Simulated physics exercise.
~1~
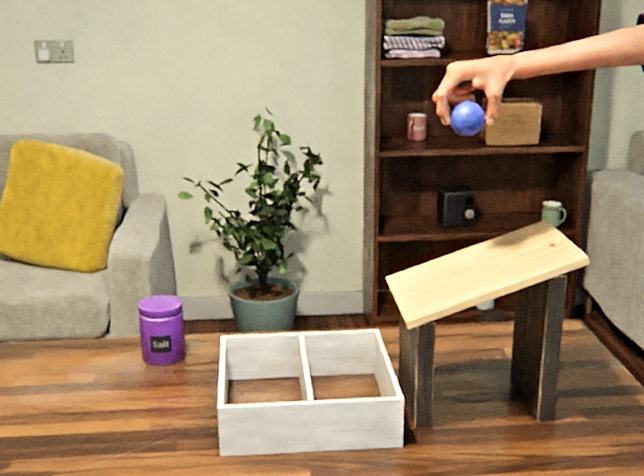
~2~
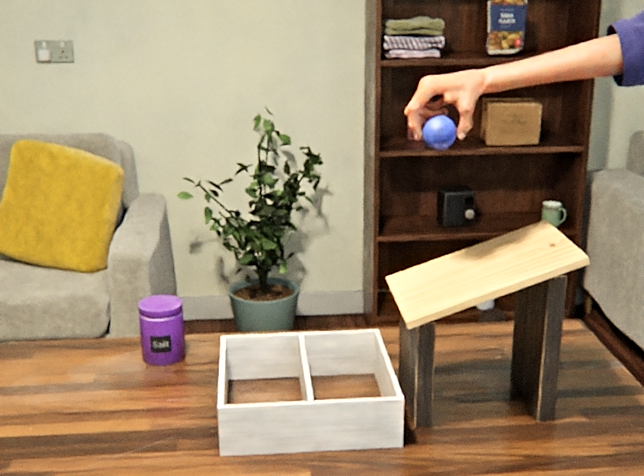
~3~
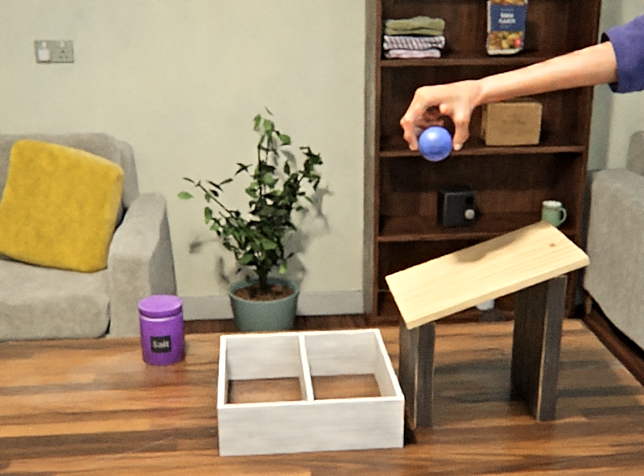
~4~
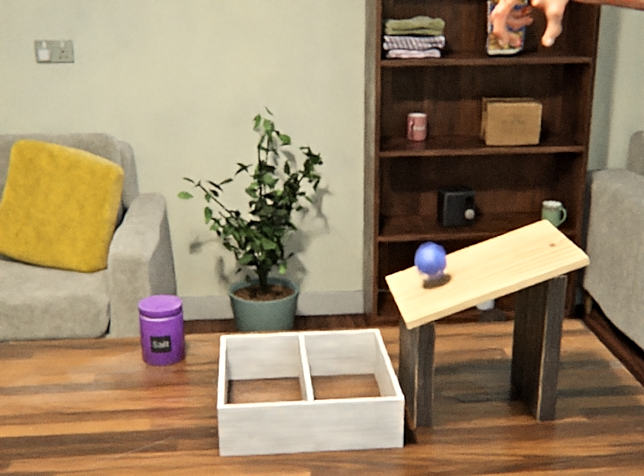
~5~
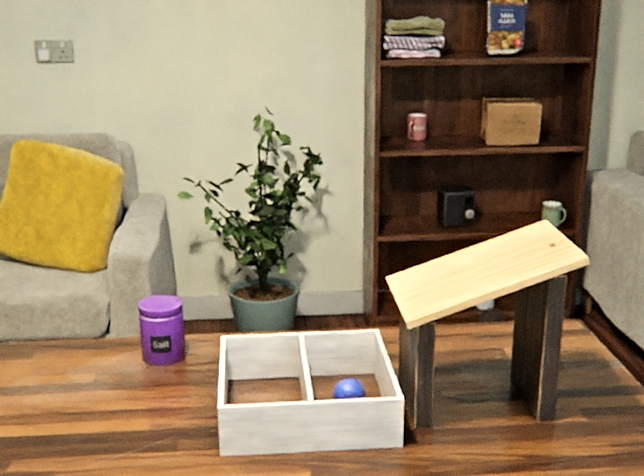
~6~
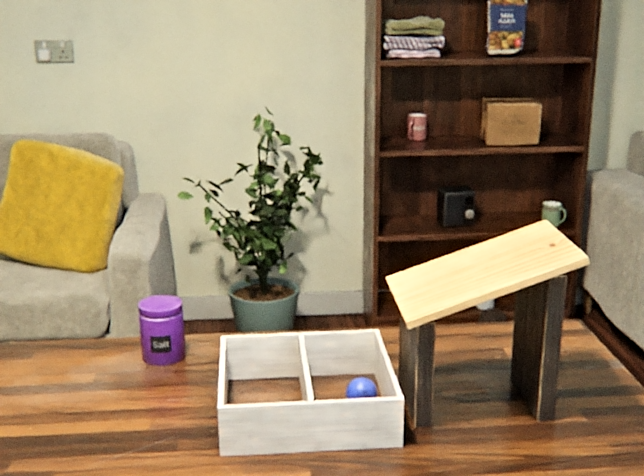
A hand holds a small blue ball above a sloping wooden board in a living room, seen from the front by a still camera. The board stands on dark supports at the right, and a white two-bay tray sits on the wooden surface to its left, with a purple jar farther left. A sofa, plant and shelves stand behind. The hand moves left and slightly down, then releases the ball and draws back. The ball drops to the lower part of the board and lands in the tray's nearer, right bay. It shifts slightly right and ends there.
